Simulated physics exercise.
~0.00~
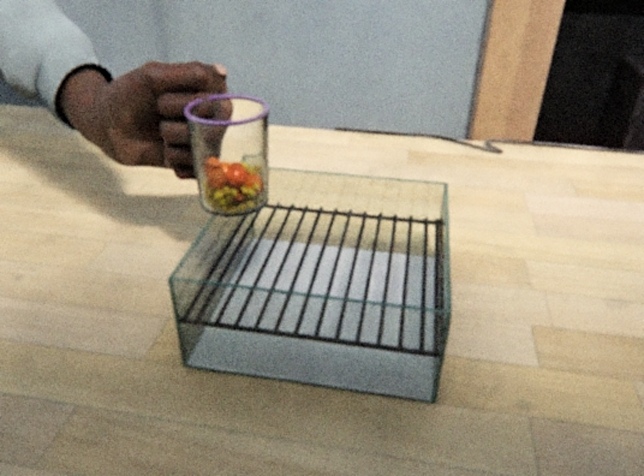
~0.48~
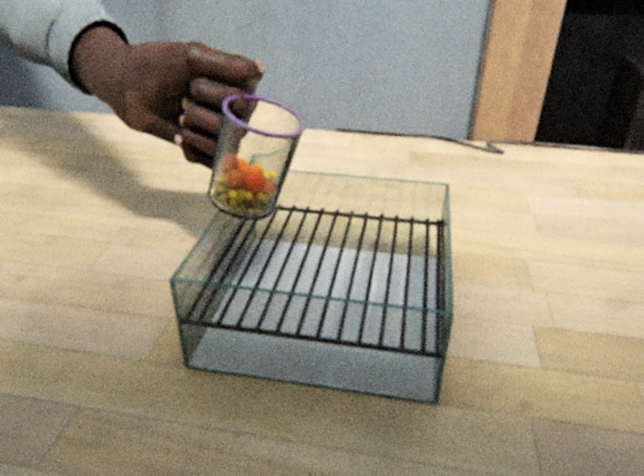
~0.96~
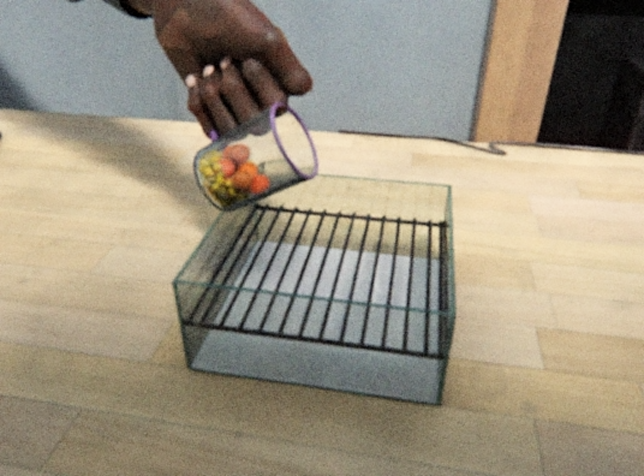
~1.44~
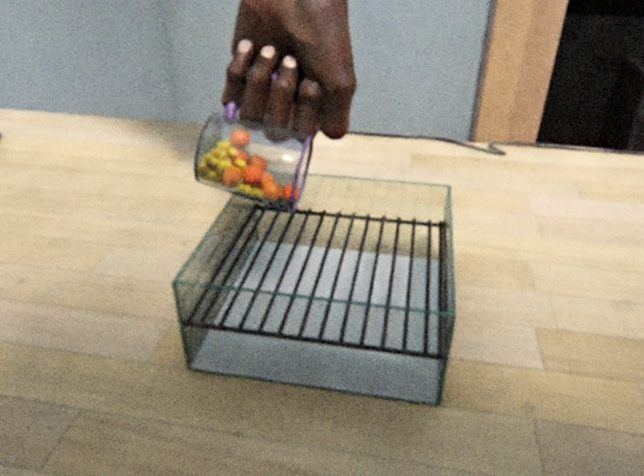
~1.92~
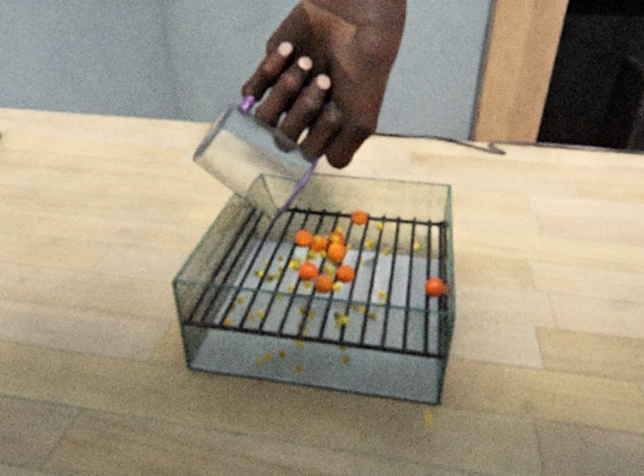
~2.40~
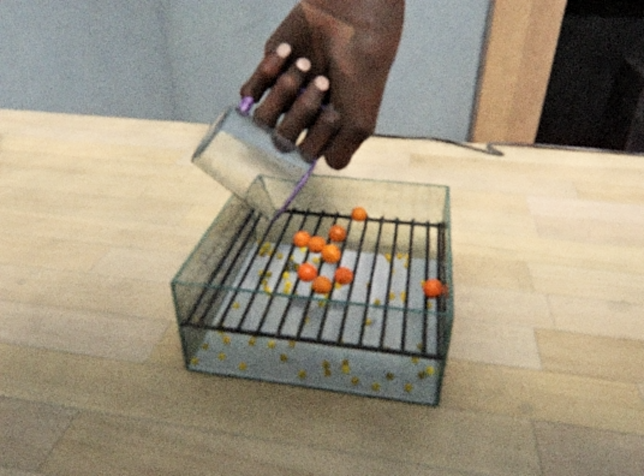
On a wooden tabletop, a hand tipped a clear cup of small yellow and orange pieces over a wire rack set in a glass box, and nearly all the yellow bits fell through to the bottom while the larger orange balls stayed on the wires.
